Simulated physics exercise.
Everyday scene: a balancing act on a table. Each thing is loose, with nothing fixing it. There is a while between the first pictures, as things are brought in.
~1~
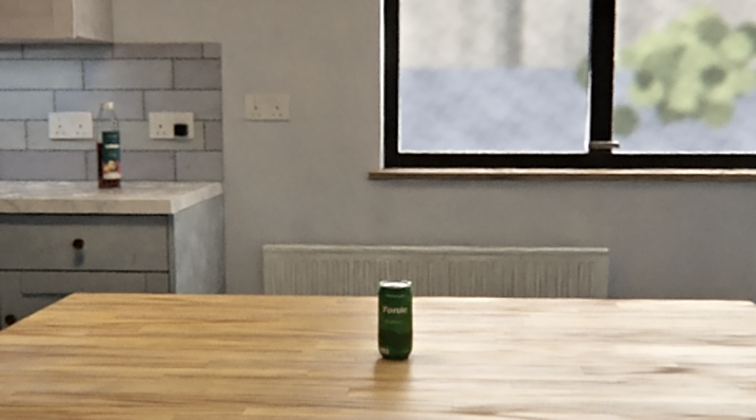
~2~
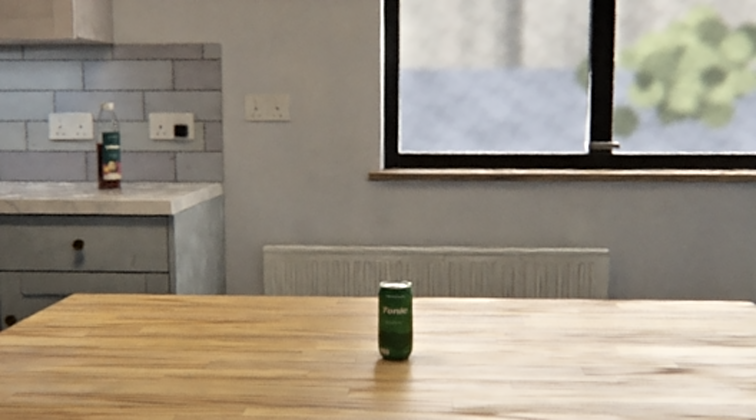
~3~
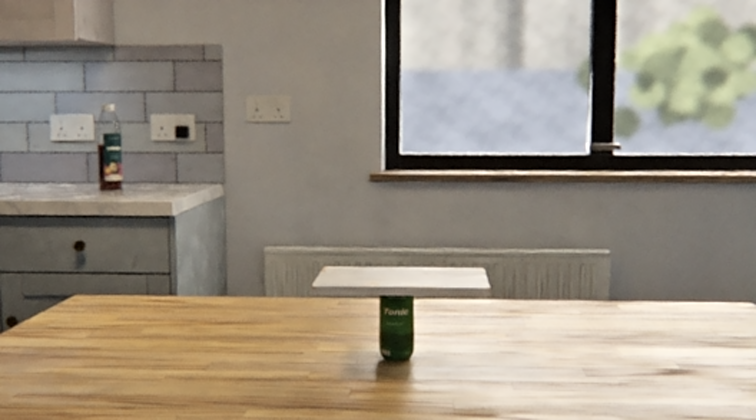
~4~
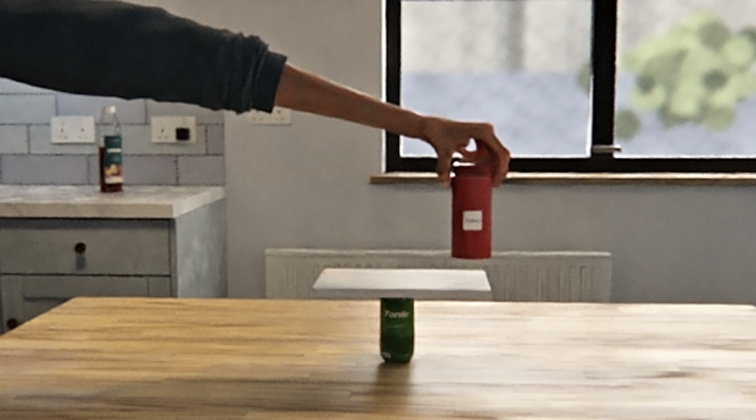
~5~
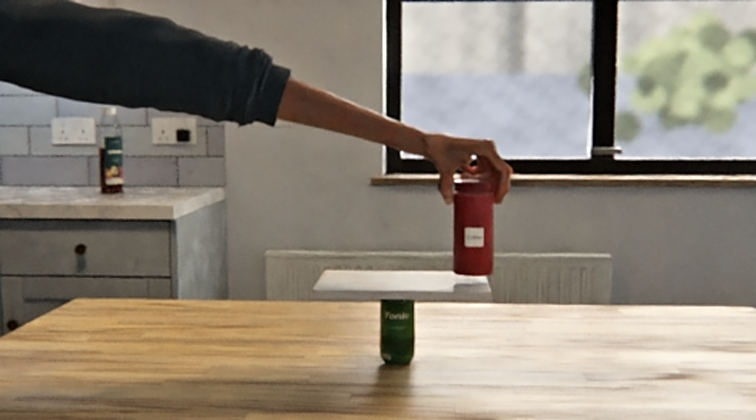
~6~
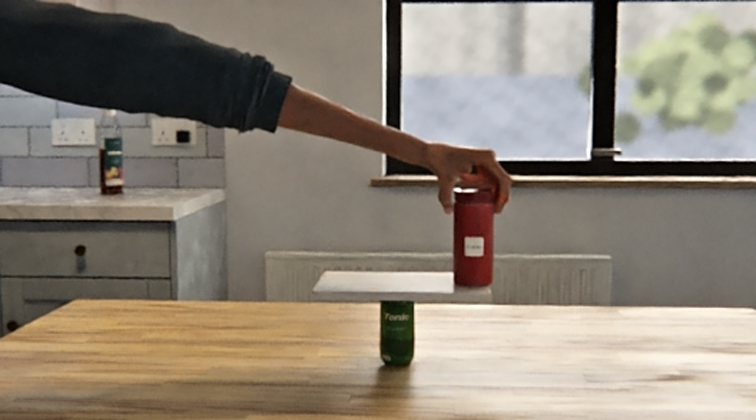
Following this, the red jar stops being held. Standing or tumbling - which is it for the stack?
Result: A tumble.
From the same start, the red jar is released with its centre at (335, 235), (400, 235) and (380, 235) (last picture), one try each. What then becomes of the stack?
The stack tumbles down the first time, remains standing the second time, and remains standing the third time.
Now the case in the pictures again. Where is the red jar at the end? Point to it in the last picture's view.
Look around (546, 348) in the final frame.
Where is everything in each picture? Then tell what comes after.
In the first picture, the last thing is not in view yet; green can (395, 320).
In the second picture, the last thing is not in view yet; green can (396, 321).
In the third picture, the last thing is not in view yet; green can (397, 322).
The fourth picture shows still above its spot; red jar (471, 210); green can (397, 324).
The fifth picture shows still above its spot; red jar (474, 227); green can (398, 326).
The sixth picture shows in place under the hand; red jar (473, 236); green can (397, 327).
Then, 0.40 s past the last view, red jar now fallen; white board rocked 71° from its first pose.
Then, 0.80 s past the last view, white board now fallen; green can rocked 43° from its first pose.
Finally, fallen, green can, white board and red jar. Final places as the last picture's camera would see them, red jar near (546, 348). The stack comes apart.
